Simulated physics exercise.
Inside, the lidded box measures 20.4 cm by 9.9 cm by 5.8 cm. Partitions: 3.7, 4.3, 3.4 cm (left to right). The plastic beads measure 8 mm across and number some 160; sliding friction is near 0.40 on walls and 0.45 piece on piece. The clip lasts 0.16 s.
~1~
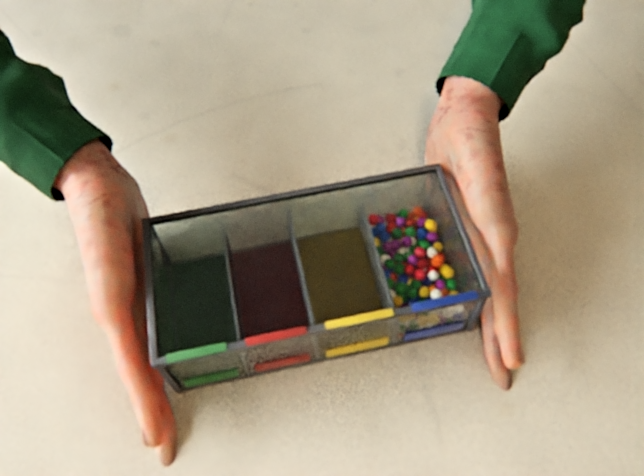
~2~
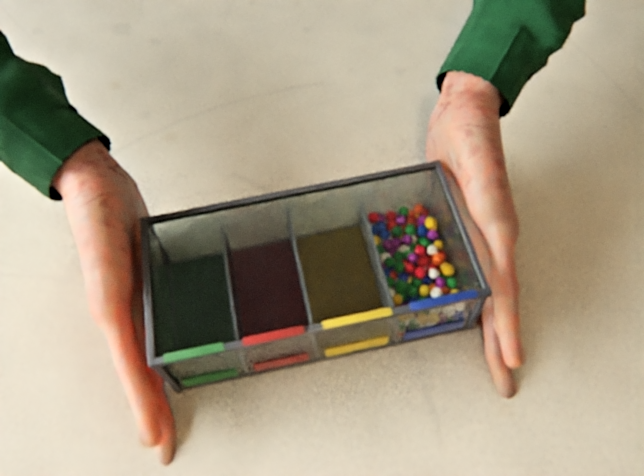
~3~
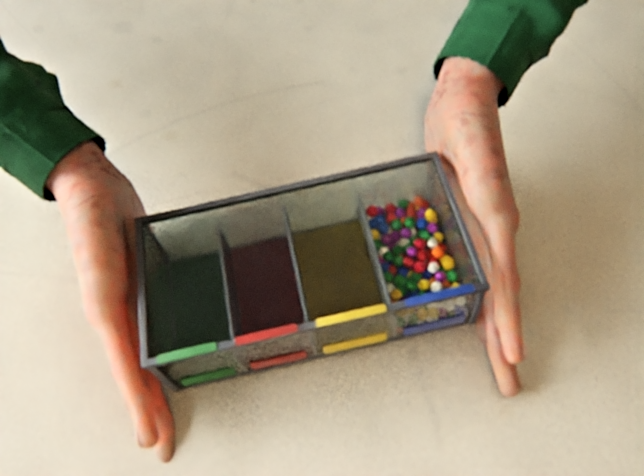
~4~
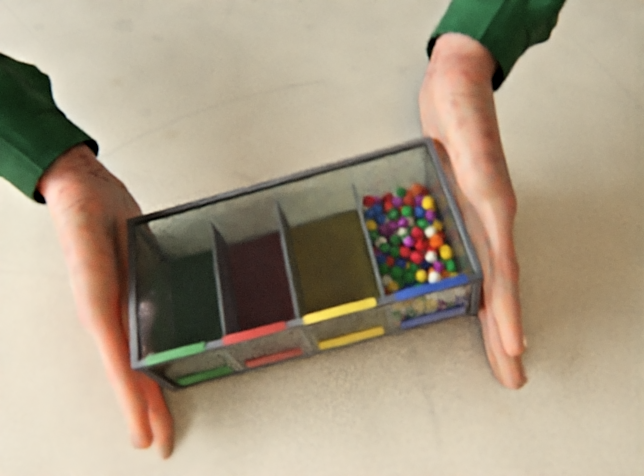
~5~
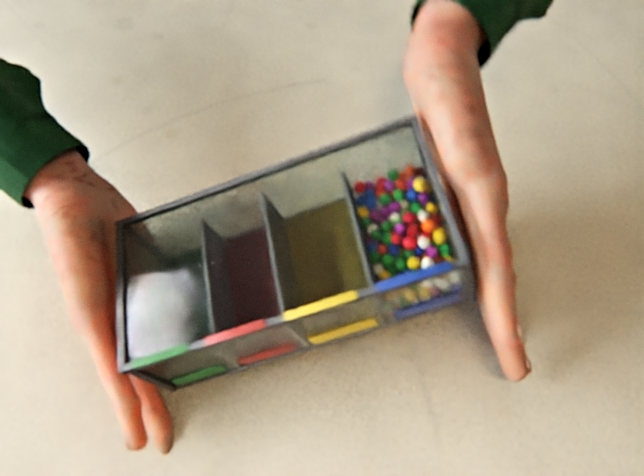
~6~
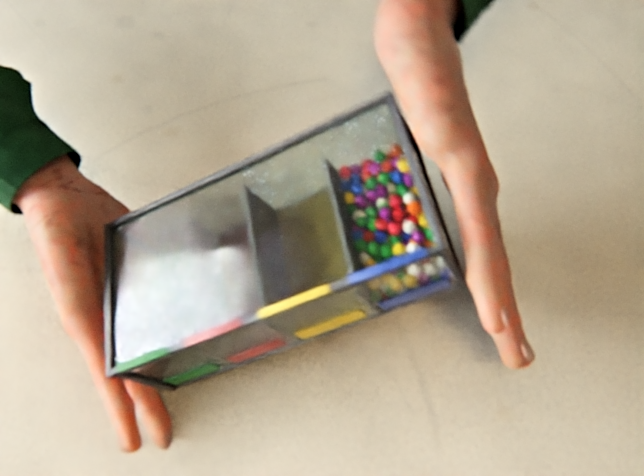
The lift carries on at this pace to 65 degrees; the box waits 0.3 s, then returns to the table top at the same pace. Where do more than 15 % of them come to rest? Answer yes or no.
Red compartment: No; blue compartment: Yes; green compartment: No; yellow compartment: Yes.
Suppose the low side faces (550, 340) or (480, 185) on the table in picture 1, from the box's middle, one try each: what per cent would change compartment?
Some 0 and 0 per cent.
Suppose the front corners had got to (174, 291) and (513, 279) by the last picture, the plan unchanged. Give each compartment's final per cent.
Red 0, blue 100, green 0, yellow 0.
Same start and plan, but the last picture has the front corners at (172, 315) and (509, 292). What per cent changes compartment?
It would be near 0 per cent.
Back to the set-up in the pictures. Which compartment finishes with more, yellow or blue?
The blue compartment.
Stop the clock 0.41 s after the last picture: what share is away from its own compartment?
About 35 per cent.
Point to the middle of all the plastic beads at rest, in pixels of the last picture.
Around (385, 282).
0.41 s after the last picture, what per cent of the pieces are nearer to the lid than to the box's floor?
Roughly 30 per cent.
Then, 0.41 s after the last picture, tilt 65 degrees; red 5 %, blue 65 %, green 5 %, yellow 25 %.
Then, 0.69 s after the last picture, tilt 41 degrees; red 5 %, blue 60 %, green 10 %, yellow 30 %.
Then, 1.07 s after the last picture, tilt 0 degrees; red 5 %, blue 60 %, green 10 %, yellow 30 %.
In the end, red 5 %, blue 60 %, green 10 %, yellow 30 %.
